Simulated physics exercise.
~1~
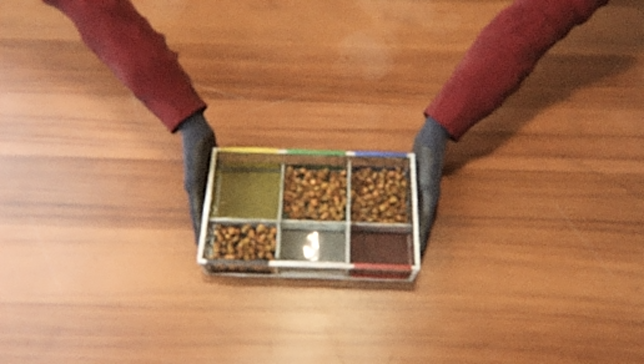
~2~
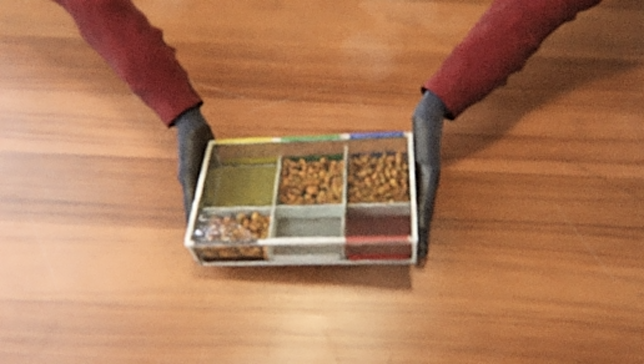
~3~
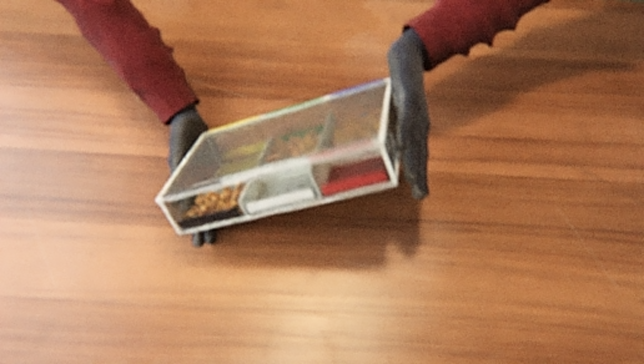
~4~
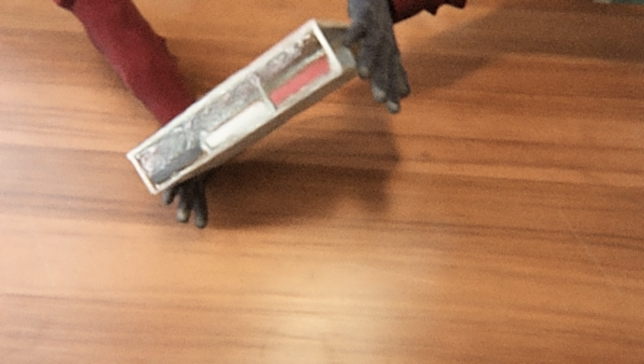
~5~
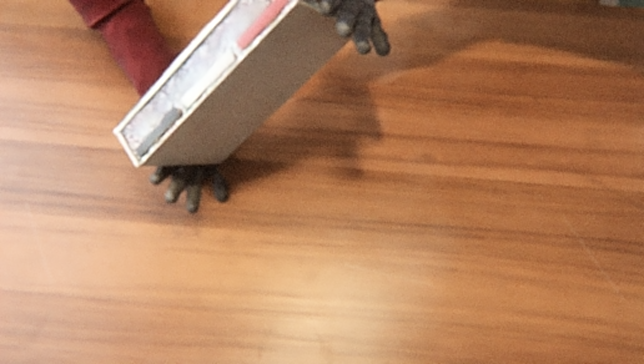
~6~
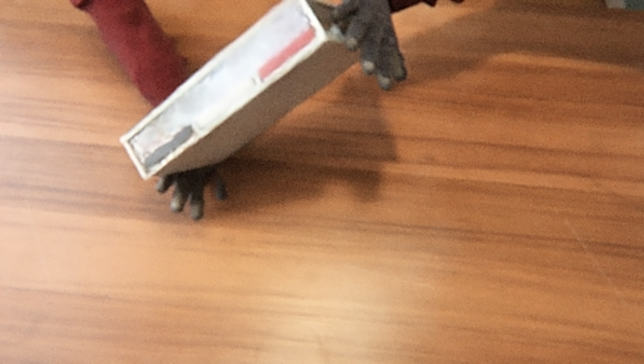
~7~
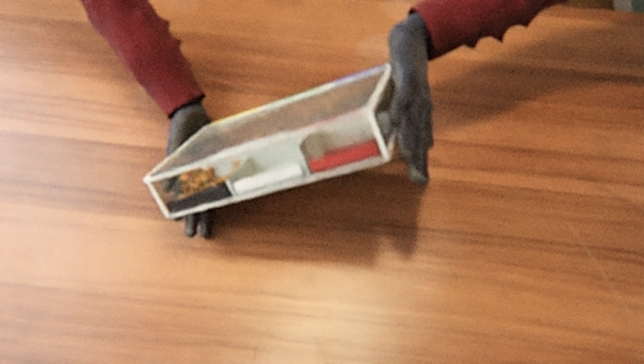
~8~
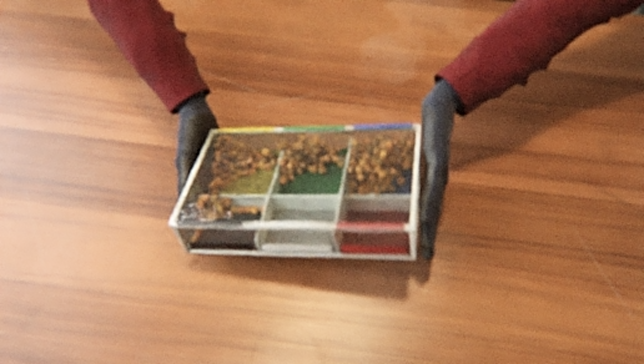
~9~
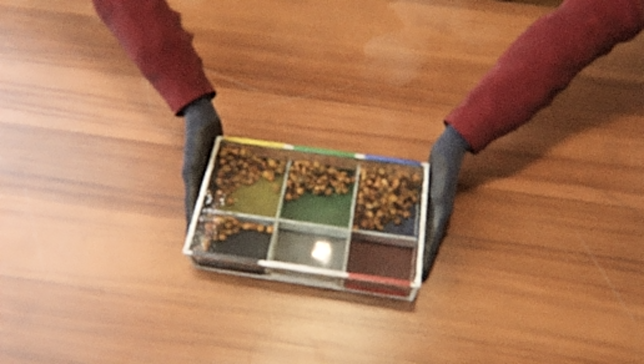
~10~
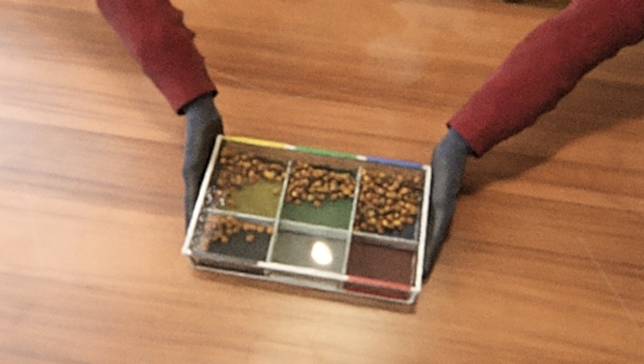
On a wooden table, two gloved hands tilted up a clear-lidded box of roasted chickpeas until it stood nearly on edge, then lowered it flat again, leaving chickpeas in the yellow, green, blue and black compartments, with the red and white ones empty.
